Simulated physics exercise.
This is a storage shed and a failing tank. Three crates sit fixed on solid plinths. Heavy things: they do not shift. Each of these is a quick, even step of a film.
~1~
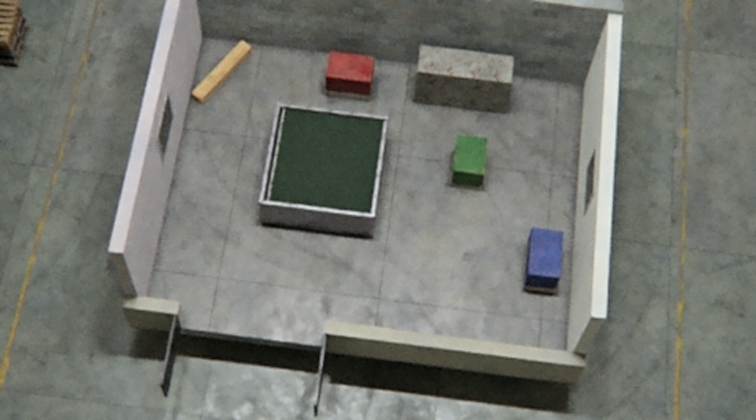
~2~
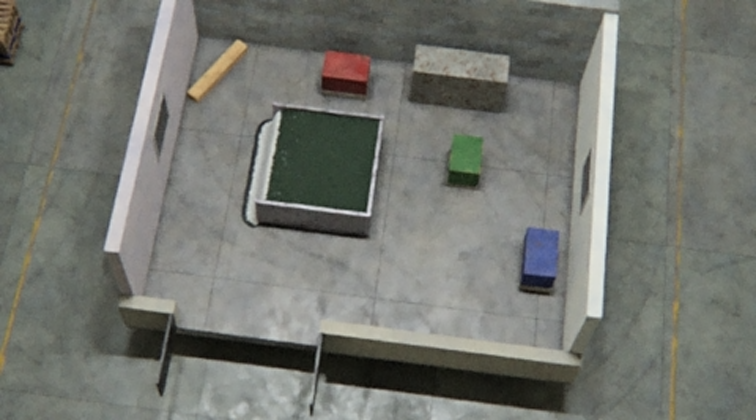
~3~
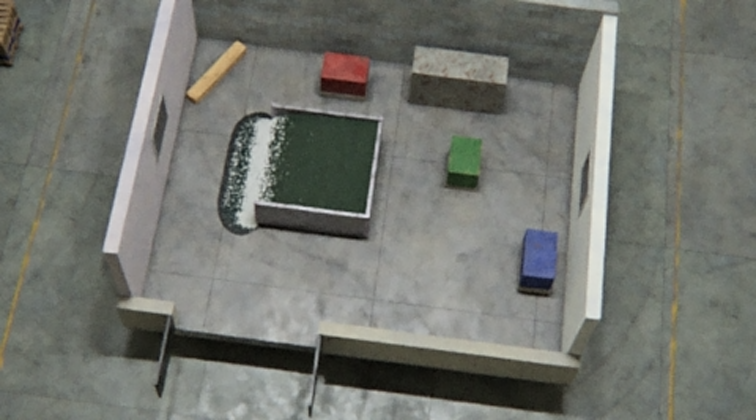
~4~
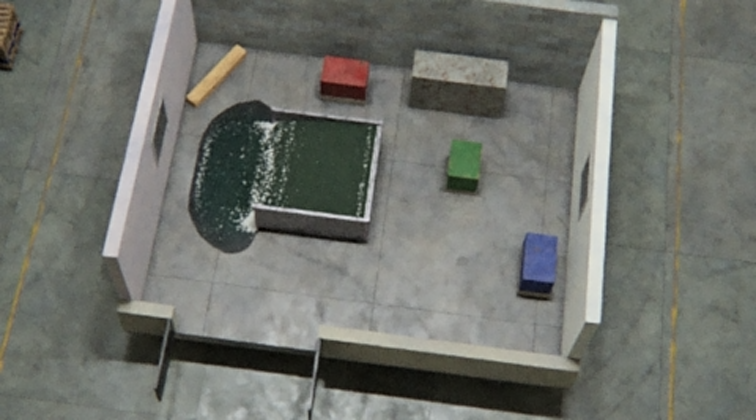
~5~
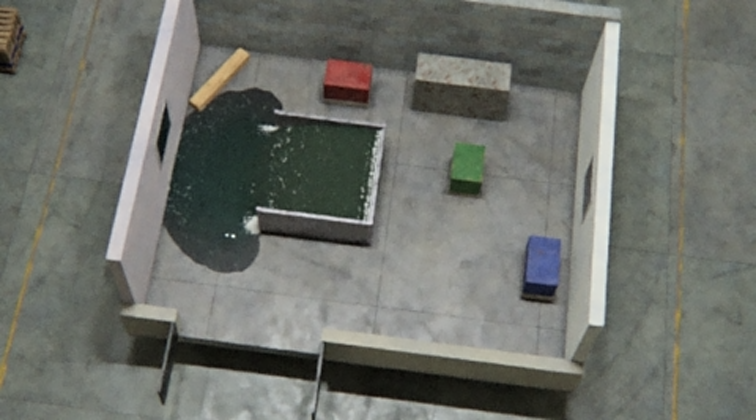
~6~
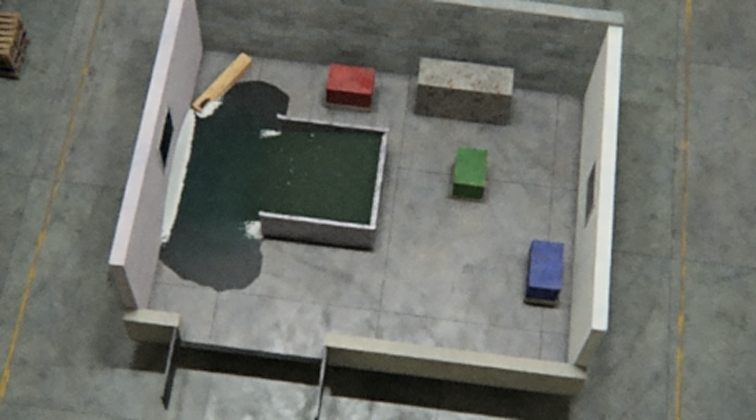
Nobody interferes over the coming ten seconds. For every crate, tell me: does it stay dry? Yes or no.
Here is how it goes: The green crate, yes, it stays dry; the red crate, no, it gets wet; the blue crate, yes, it stays dry.
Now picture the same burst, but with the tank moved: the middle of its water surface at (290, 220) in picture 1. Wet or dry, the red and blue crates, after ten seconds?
As I see it, red gets reached, and blue is not reached.
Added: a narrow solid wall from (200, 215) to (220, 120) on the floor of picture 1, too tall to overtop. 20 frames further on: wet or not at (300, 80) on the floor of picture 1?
By then the spot is wetted.
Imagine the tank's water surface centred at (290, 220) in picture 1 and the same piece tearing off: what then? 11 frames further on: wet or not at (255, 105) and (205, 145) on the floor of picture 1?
Submerged, then submerged.
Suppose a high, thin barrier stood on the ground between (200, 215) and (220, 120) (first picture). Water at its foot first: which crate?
The red crate is first.
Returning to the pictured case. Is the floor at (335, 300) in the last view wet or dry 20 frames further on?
That spot: Submerged.
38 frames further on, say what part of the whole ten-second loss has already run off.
By my reckoning, 70 %.
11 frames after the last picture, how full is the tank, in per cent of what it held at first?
My reading is roughly 28 in a hundred.
A moment on, water covers 25 % of the floor; the green crate not reached, the red crate not reached, the blue crate not reached.
Next, water covers 30 % of the floor; the green crate not reached, the red crate not reached, the blue crate not reached.
Then, water covers 50 % of the floor; the green crate not reached, the red crate water round its plinth, the blue crate not reached.
Later, water covers 85 % of the floor; the green crate water round its plinth, the red crate water round its plinth, the blue crate water round its plinth.
In the end, water covers 95 % of the floor; the green crate stayed above the water, the red crate was topped, the blue crate stayed above the water.
